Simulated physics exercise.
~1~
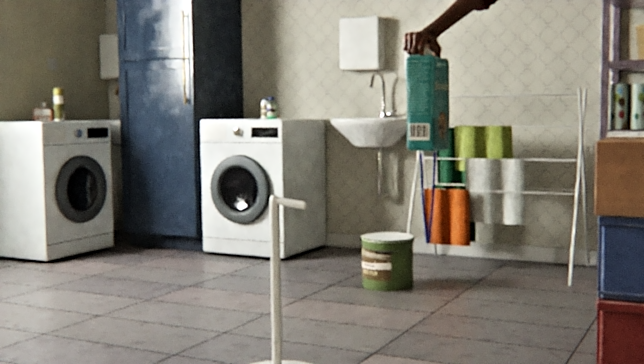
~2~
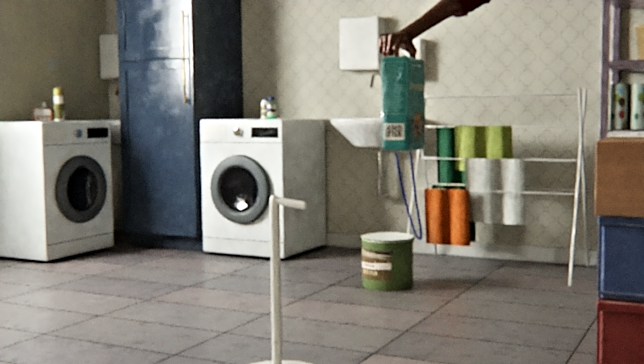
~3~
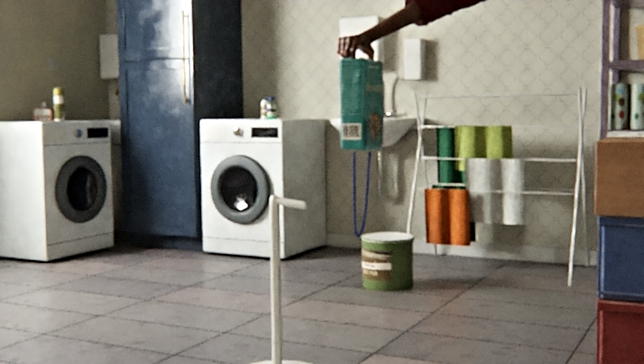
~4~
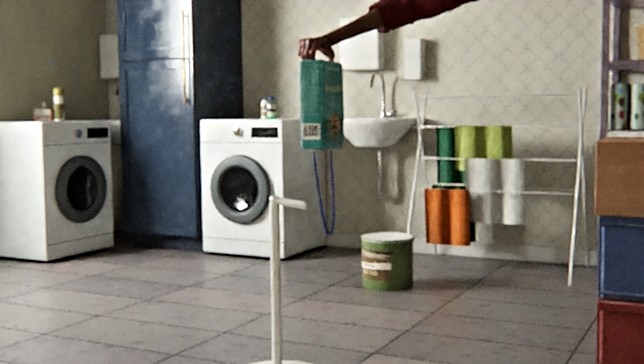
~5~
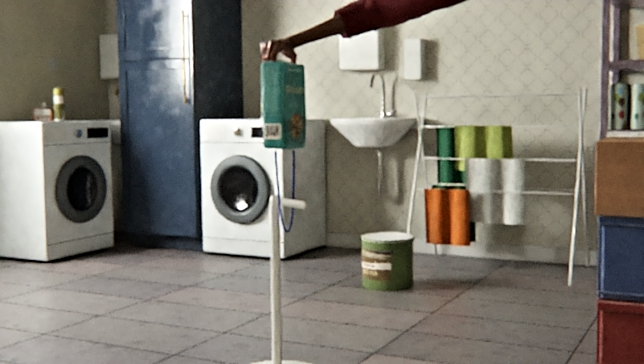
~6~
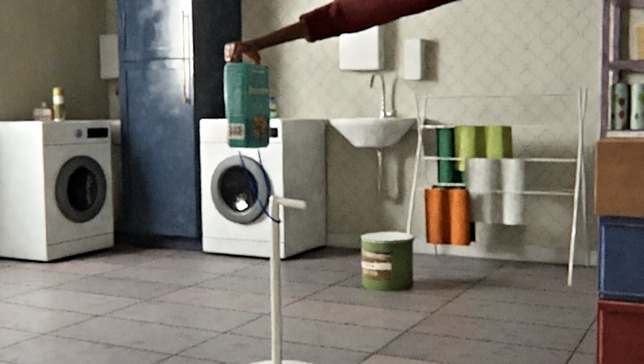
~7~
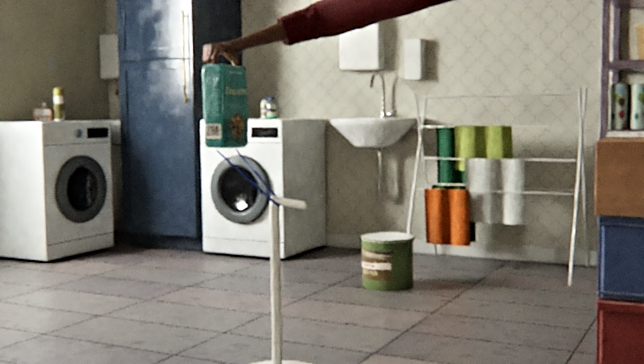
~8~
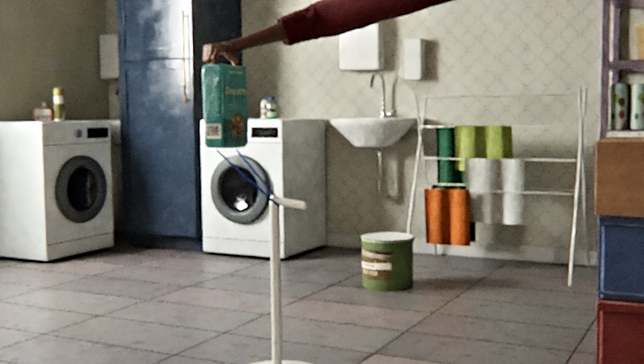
Laundry room with a hand carrying a turquoise sack leftwards past a white stand, its dangling loop catching on the hook and pulling taut.
